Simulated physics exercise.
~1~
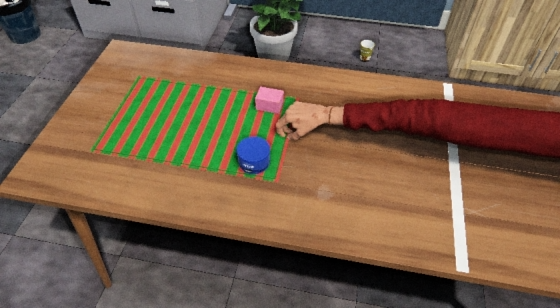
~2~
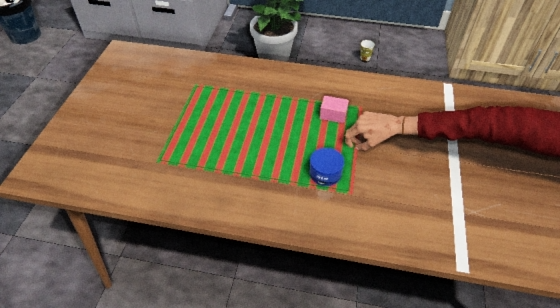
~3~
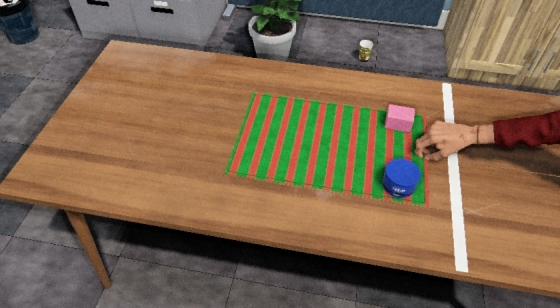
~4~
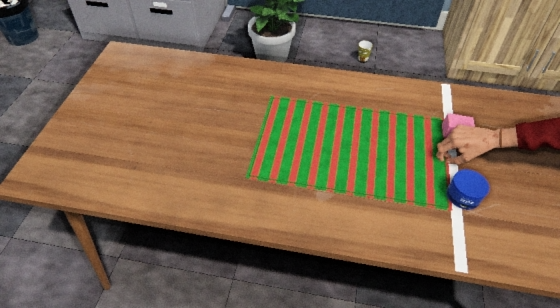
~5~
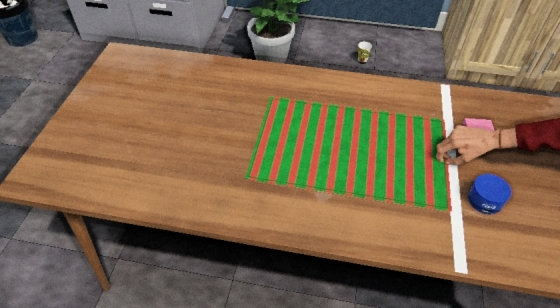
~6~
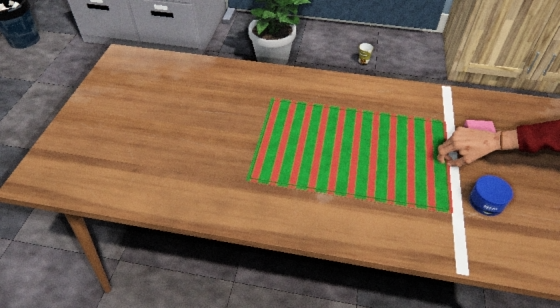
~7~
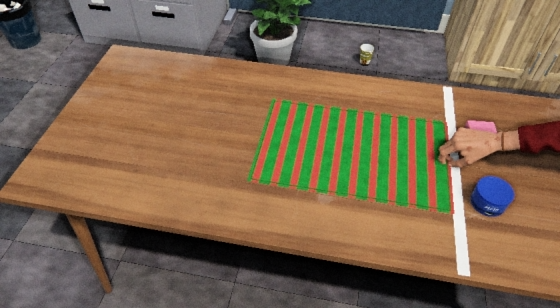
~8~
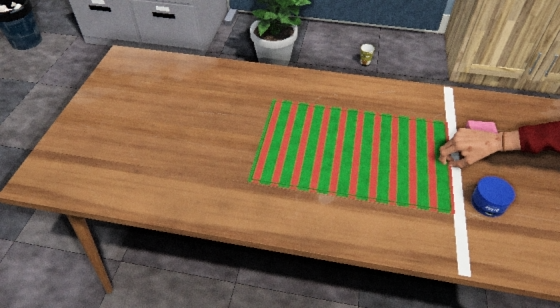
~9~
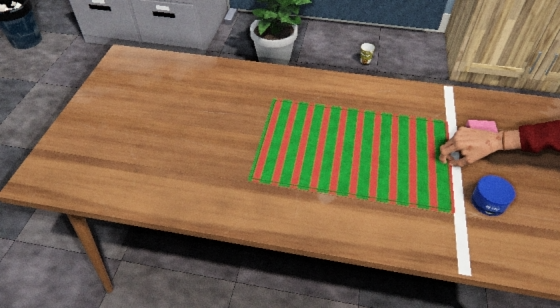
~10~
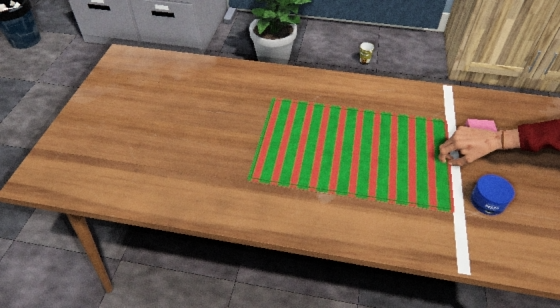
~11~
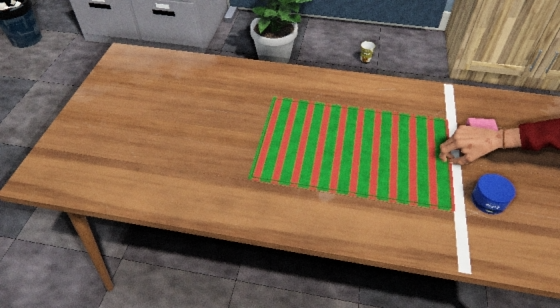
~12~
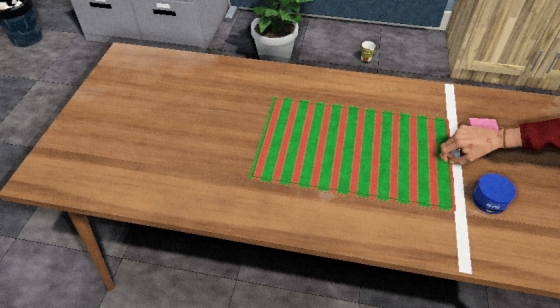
A hand pulled a green and red striped cloth to the right across a wooden table, carrying a pink block and a blue tub, until its edge stopped at the white tape and both slid off the front, coming to rest just past it.
